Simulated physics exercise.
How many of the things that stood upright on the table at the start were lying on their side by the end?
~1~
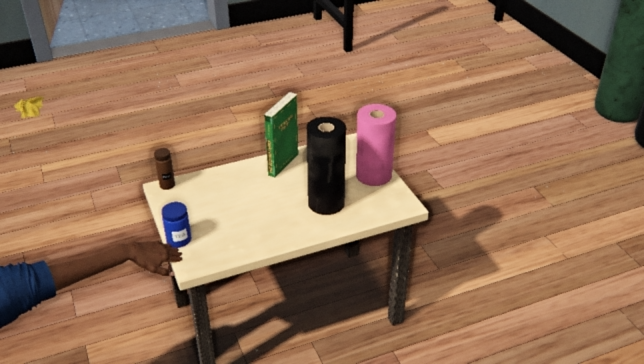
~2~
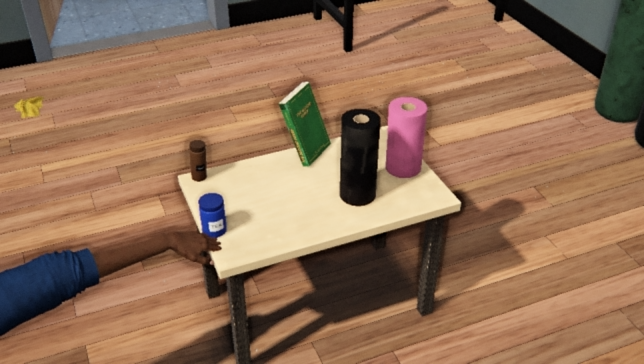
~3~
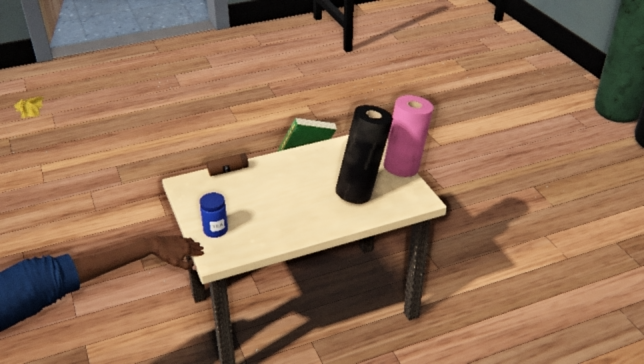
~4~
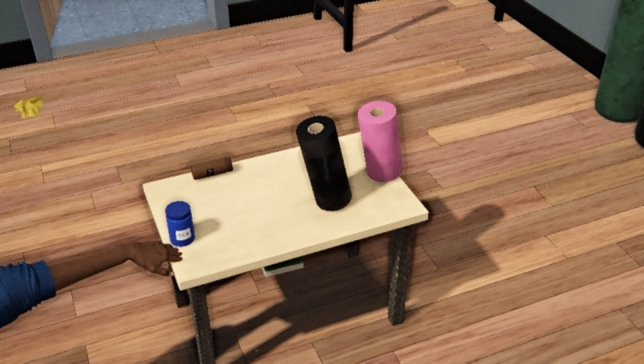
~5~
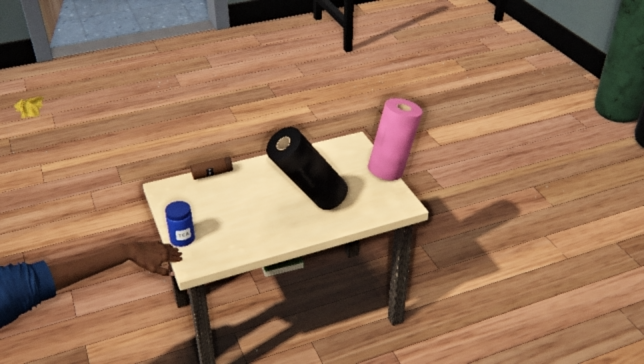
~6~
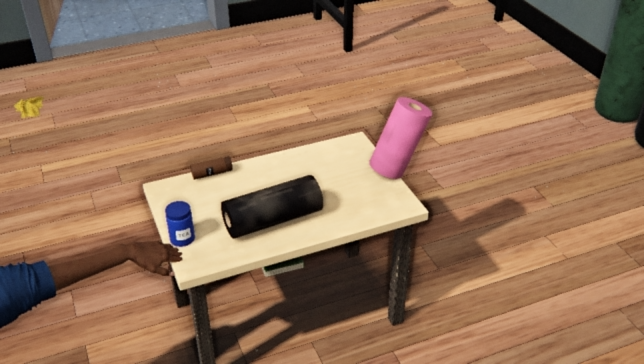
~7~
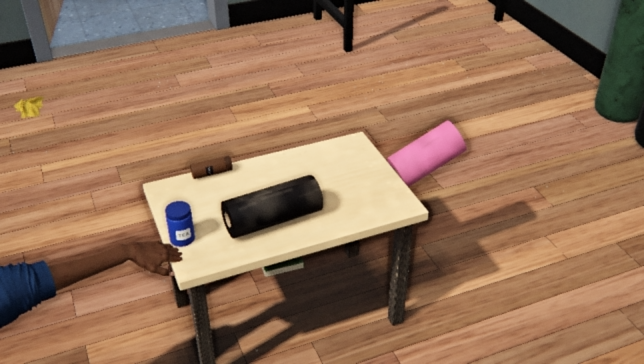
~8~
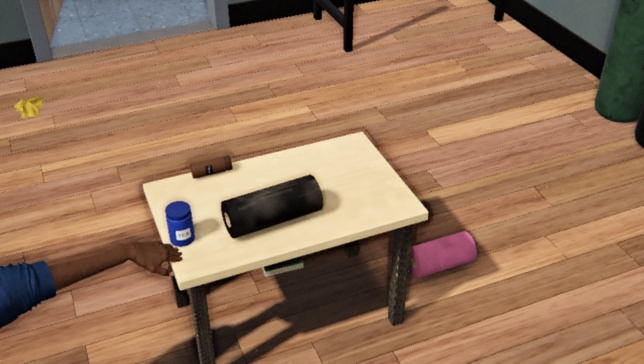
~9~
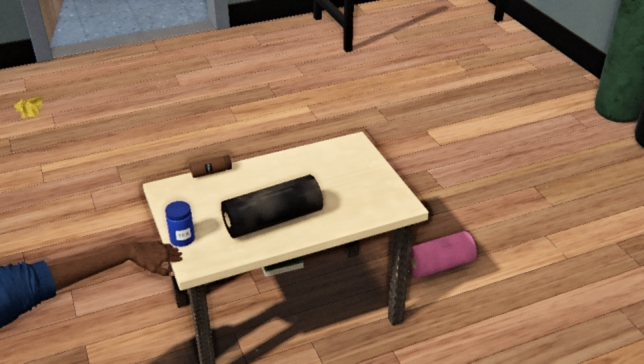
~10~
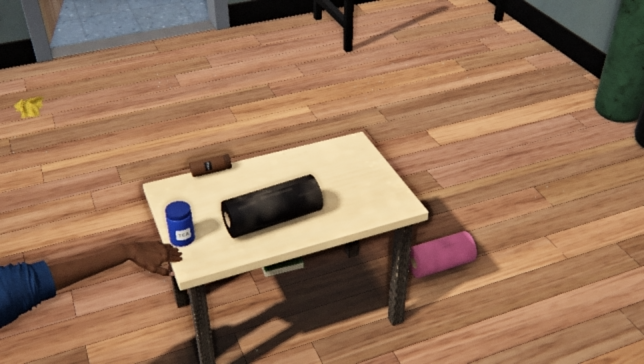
Four of them ended up on their side. The black roll and brown shaker lay on the table, while the green book and pink roll lay on the floor.
